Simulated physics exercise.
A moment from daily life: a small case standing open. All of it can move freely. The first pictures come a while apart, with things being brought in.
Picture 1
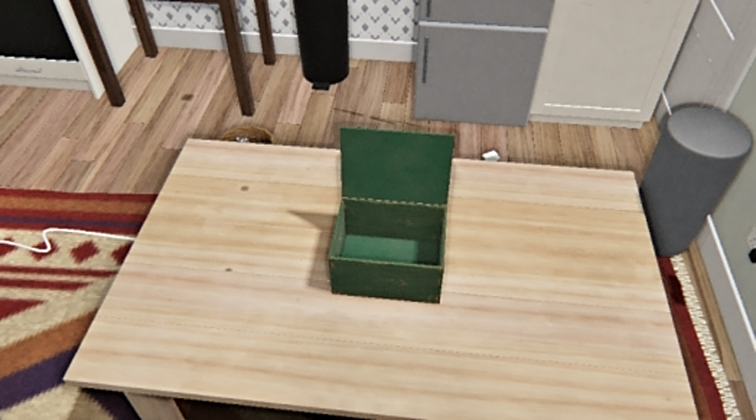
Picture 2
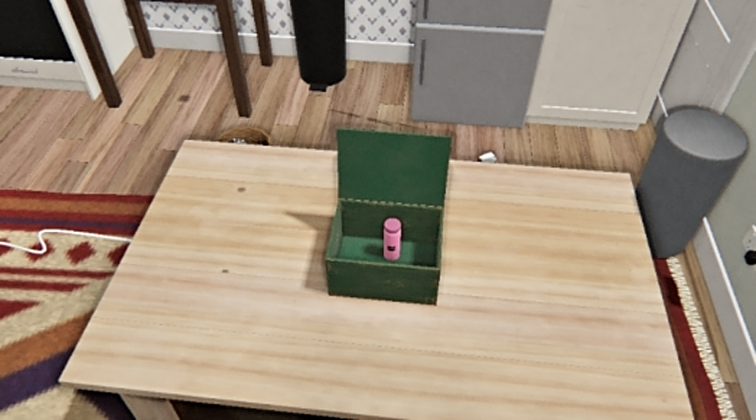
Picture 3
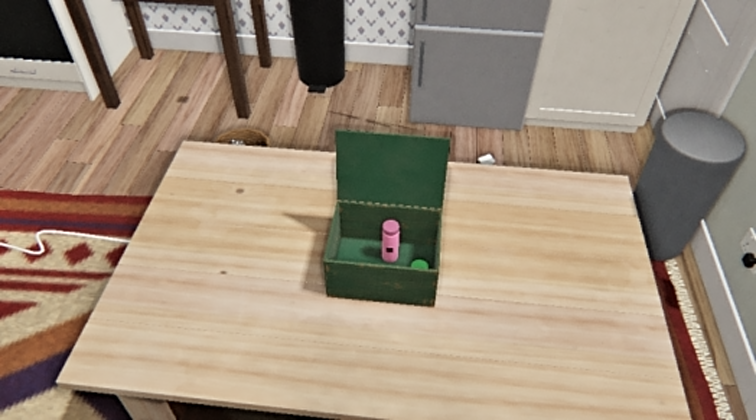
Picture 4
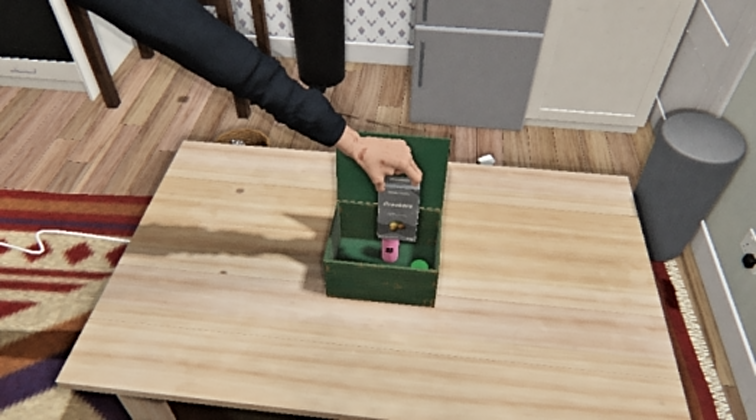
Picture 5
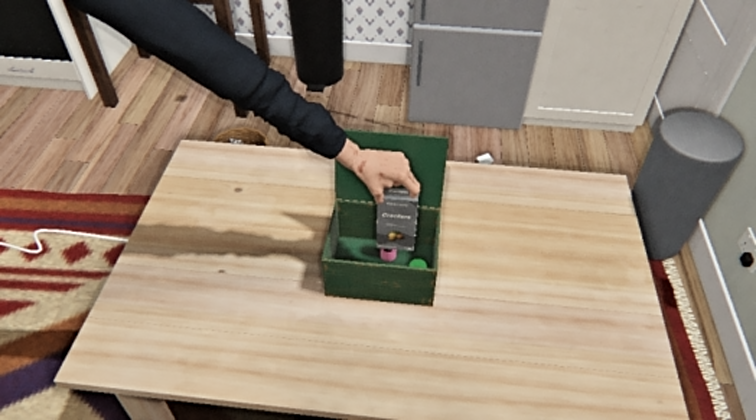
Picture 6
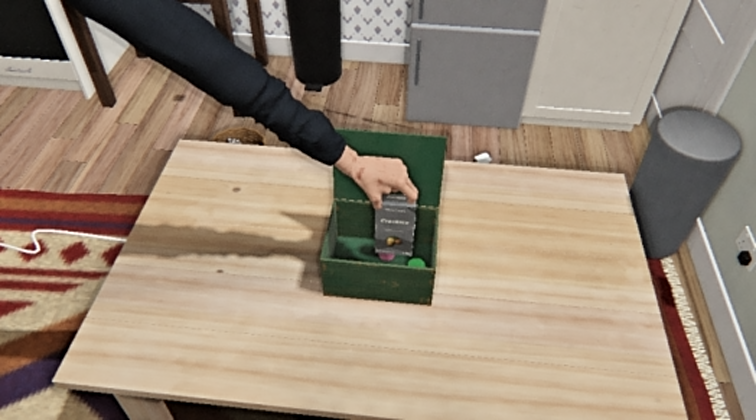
Open green box on a wooden table holding a pink shaker, then a green item, as a hand lowers a grey packet inside.
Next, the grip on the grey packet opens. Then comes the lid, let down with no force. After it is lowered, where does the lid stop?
Well, the lid can't go all the way down, see.
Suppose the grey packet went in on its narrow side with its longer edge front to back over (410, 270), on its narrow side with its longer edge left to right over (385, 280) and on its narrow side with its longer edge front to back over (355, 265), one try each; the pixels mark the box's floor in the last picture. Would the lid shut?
With the first placement it can't come down; with the second it drops into place; with the third it drops into place.
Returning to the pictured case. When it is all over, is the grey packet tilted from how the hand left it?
After all that, it keeps its set angle.
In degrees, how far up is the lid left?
It comes to about 20°.
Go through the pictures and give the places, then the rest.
In the first frame, the last thing is not in view yet.
In the second frame, the last thing is not in view yet; pink shaker (392, 240).
In the third frame, the last thing is not in view yet; pink shaker (390, 241).
The fourth frame shows on its way; grey packet (398, 209); pink shaker (390, 242).
The fifth frame shows on its way; grey packet (397, 220).
The sixth frame shows put in, still held; grey packet (395, 225).
Then, 1.00 s after the last picture, lid starting down; grey packet slid about its own width near (394, 253).
Then, 1.70 s after the last picture, lid 53° above the rim; grey packet slid about its own width near (394, 253).
At rest, lid 20° above the rim; moved from the start, grey packet; the other 2 in place. Seen from the same camera at the end, grey packet near (394, 253).
